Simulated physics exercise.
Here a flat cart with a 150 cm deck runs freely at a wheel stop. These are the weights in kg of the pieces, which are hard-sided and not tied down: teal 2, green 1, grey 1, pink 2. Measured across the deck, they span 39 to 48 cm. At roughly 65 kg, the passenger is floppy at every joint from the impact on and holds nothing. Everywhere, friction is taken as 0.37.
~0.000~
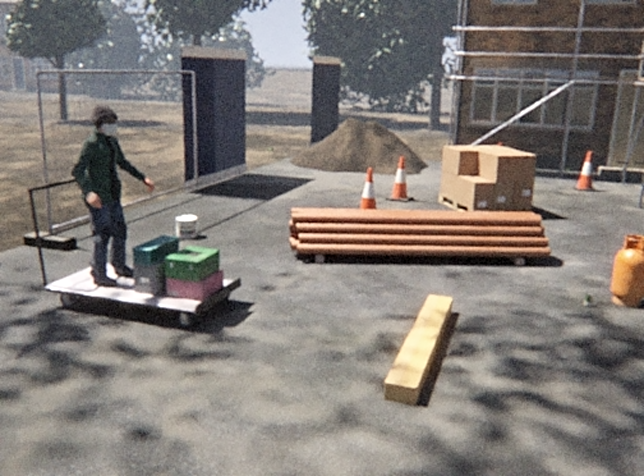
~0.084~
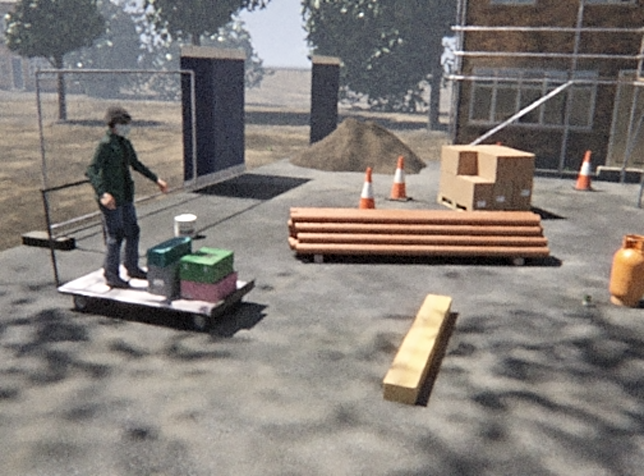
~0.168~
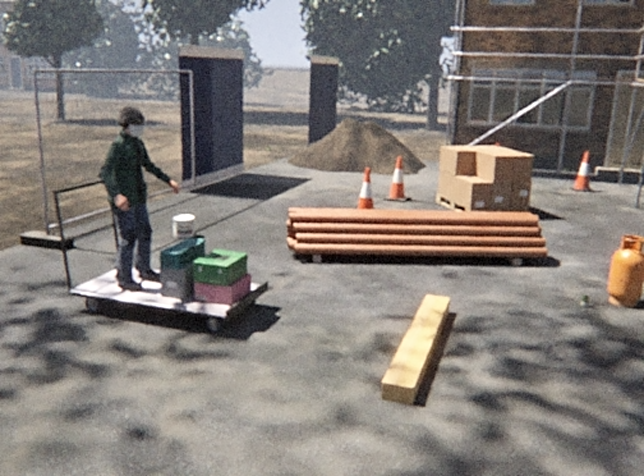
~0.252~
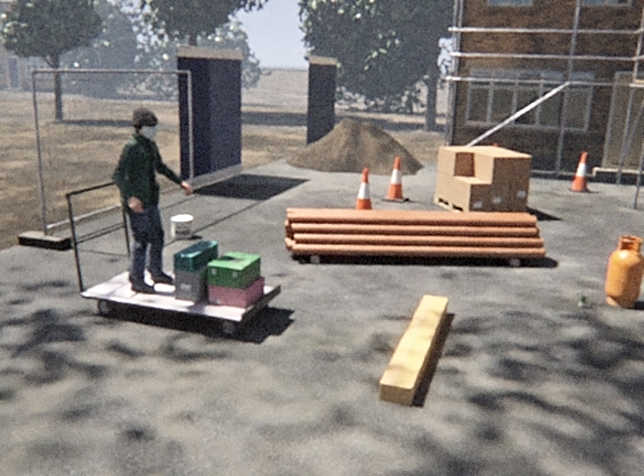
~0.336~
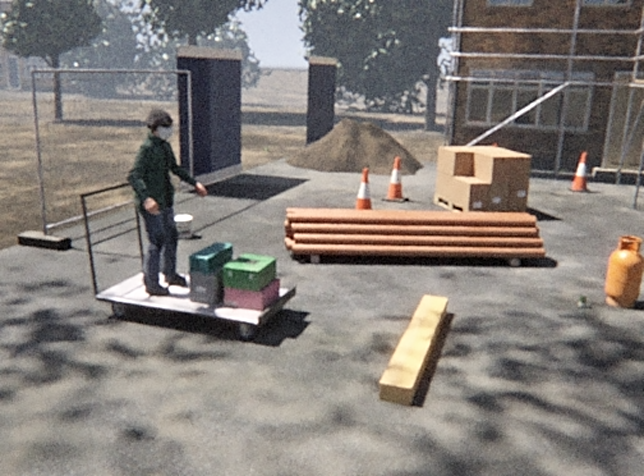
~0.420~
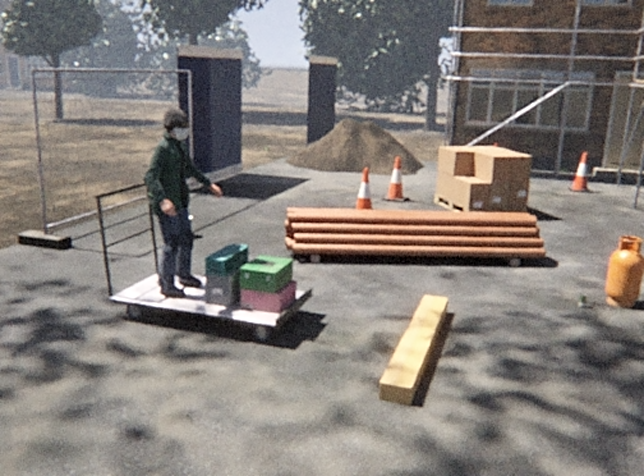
To begin with, a masked person in a dark green top stands on a flat cart at left, one arm held out behind stacked green and pink boxes. The cart rolls steadily rightward across the paved yard, its rider and load staying in place, and passes in front of a white bucket.
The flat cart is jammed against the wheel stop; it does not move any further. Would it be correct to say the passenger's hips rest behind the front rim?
Yes, they rest behind it.
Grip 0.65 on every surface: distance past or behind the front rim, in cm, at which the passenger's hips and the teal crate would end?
You'd find the hips 70 behind and the teal piece 20 past.
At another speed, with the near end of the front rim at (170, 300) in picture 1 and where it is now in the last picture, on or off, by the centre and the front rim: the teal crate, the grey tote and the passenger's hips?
In that case the teal one is lost, the grey one kept, and the hips lost.
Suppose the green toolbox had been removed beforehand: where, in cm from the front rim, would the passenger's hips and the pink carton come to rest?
In that case hips 70 behind, pink 20 behind.
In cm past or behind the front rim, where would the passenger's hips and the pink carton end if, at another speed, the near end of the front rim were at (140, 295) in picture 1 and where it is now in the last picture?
Hips 70 past, pink 20 behind.
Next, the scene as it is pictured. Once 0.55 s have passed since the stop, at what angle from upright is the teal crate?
It leans roughly 90° away from upright.
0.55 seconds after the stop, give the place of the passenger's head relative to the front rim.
0 cm past.
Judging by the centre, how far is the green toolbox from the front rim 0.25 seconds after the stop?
Roughly 10 cm beyond the front rim.
Impact comes at 1.00 s.
After 1.25 s the passenger's hips are 78 cm behind the rim, near (327, 241) in the last picture's view.
After 1.55 s the passenger's hips are 63 cm behind the rim, near (344, 271) in the last picture's view.
After 2.00 s the passenger's hips are 66 cm behind the rim, near (340, 271) in the last picture's view.
By 2.4 s, past the rim, teal crate and green toolbox; behind it, grey tote, pink carton and the passenger's hips.
